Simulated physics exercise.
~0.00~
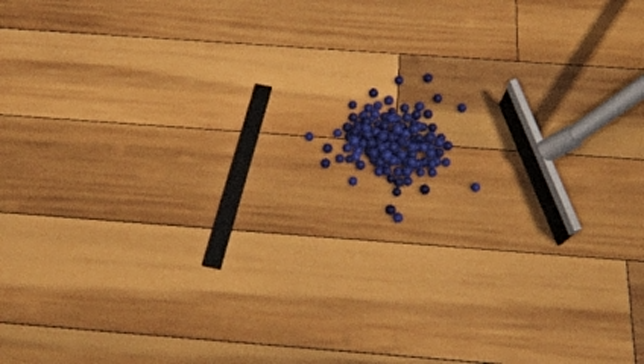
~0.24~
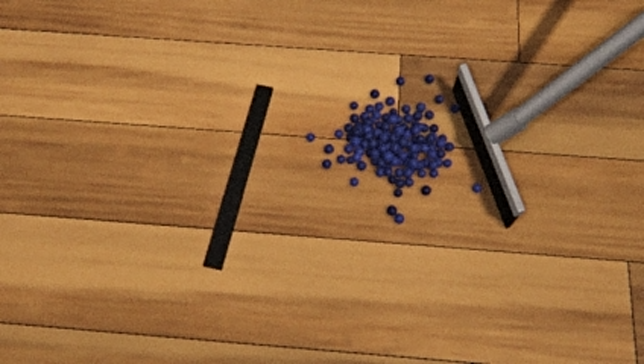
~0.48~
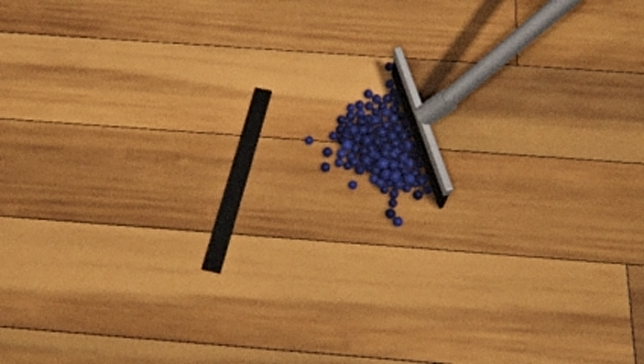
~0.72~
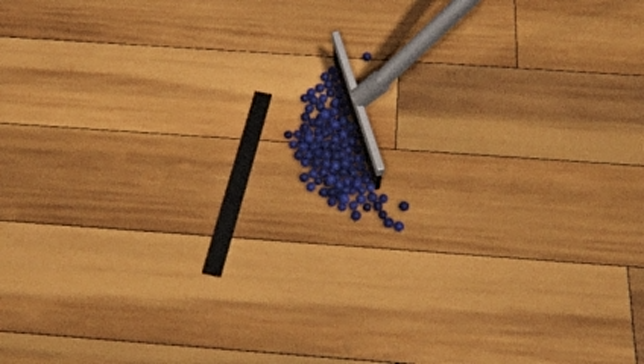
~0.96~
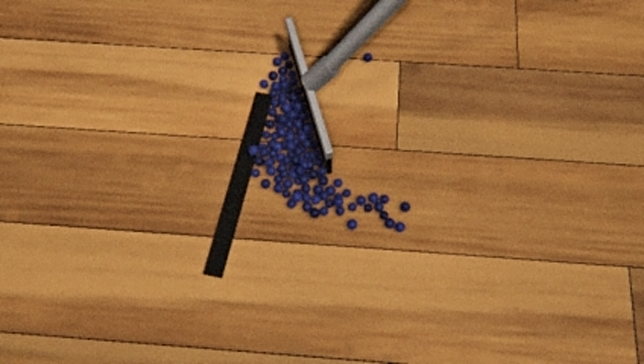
A squeegee pushes a loose pile of blueberries leftwards across a wooden floor, stopping near a dark strip with stragglers trailing behind.
